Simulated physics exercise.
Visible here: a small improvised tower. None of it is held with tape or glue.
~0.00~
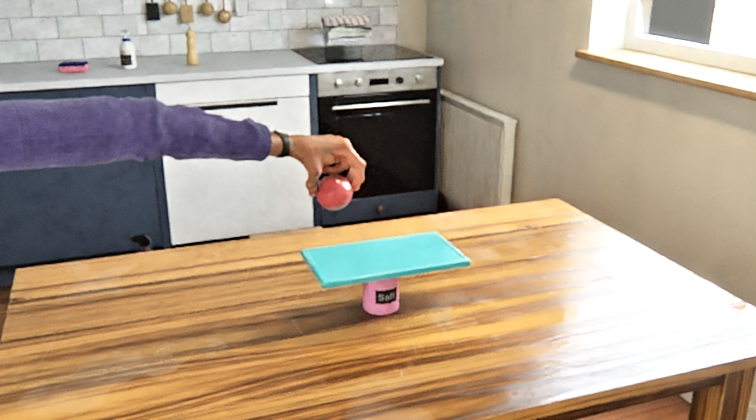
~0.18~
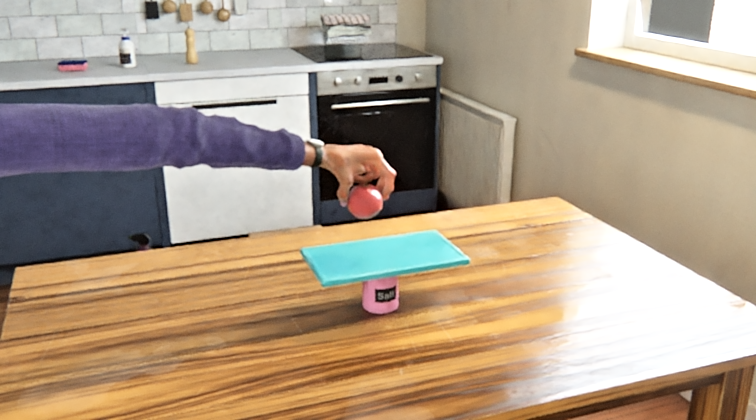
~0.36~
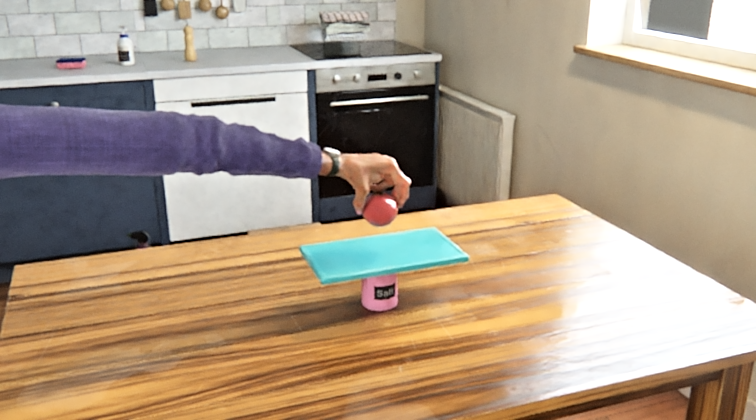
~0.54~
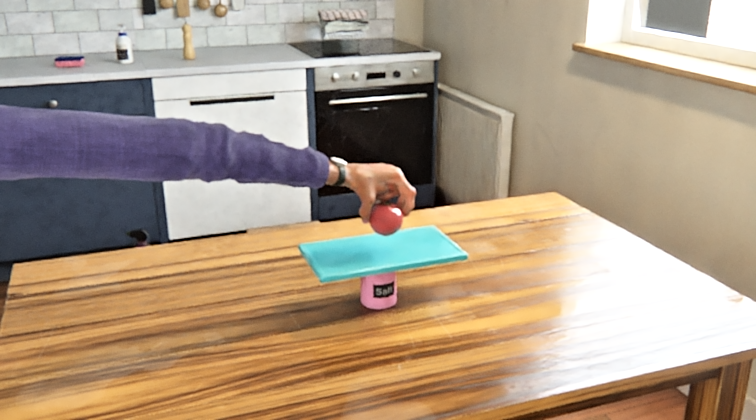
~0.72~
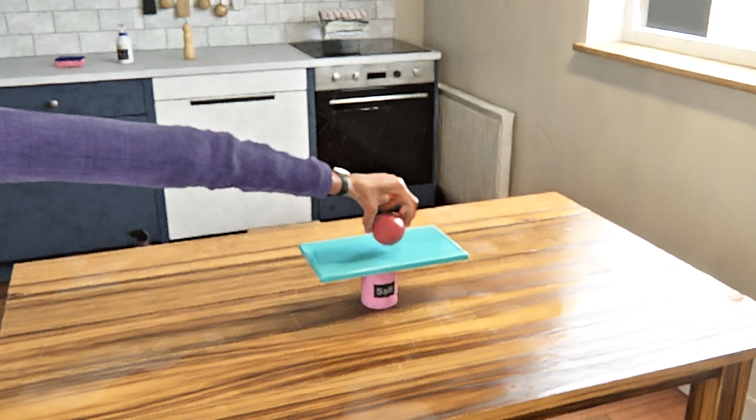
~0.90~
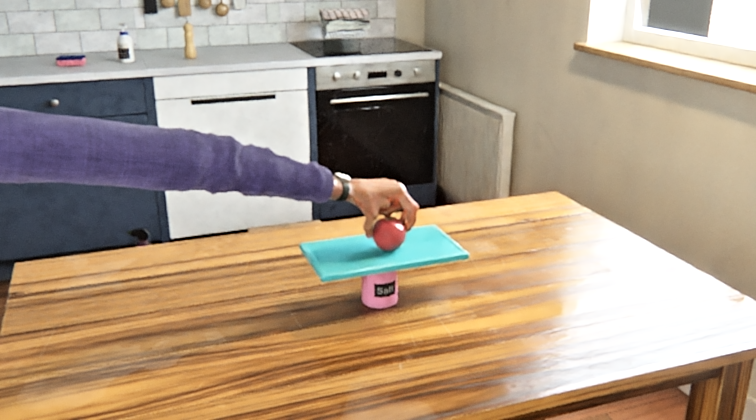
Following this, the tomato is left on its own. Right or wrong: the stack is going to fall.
Wrong, it stays up.
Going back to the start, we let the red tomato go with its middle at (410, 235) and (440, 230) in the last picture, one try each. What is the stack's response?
Well, the first time the stack stays put, and the second time it comes down.
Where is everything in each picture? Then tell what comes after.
The first picture shows coming down; red tomato (334, 192); pink jar (381, 285).
The second picture shows coming down; red tomato (365, 201); pink jar (380, 283).
The third picture shows coming down; red tomato (380, 209); pink jar (380, 281).
The fourth picture shows coming down; red tomato (386, 219); pink jar (379, 279).
The fifth picture shows coming down; red tomato (388, 228); pink jar (379, 279).
The sixth picture shows in place under the hand; red tomato (389, 234); pink jar (380, 278).
After 1.10 s, nothing has stirred.
After 1.40 s, red tomato resting near (389, 234).
At rest (2.0 s), all 3 in place. Seen from the same camera at the end, red tomato near (389, 234). The stack holds.
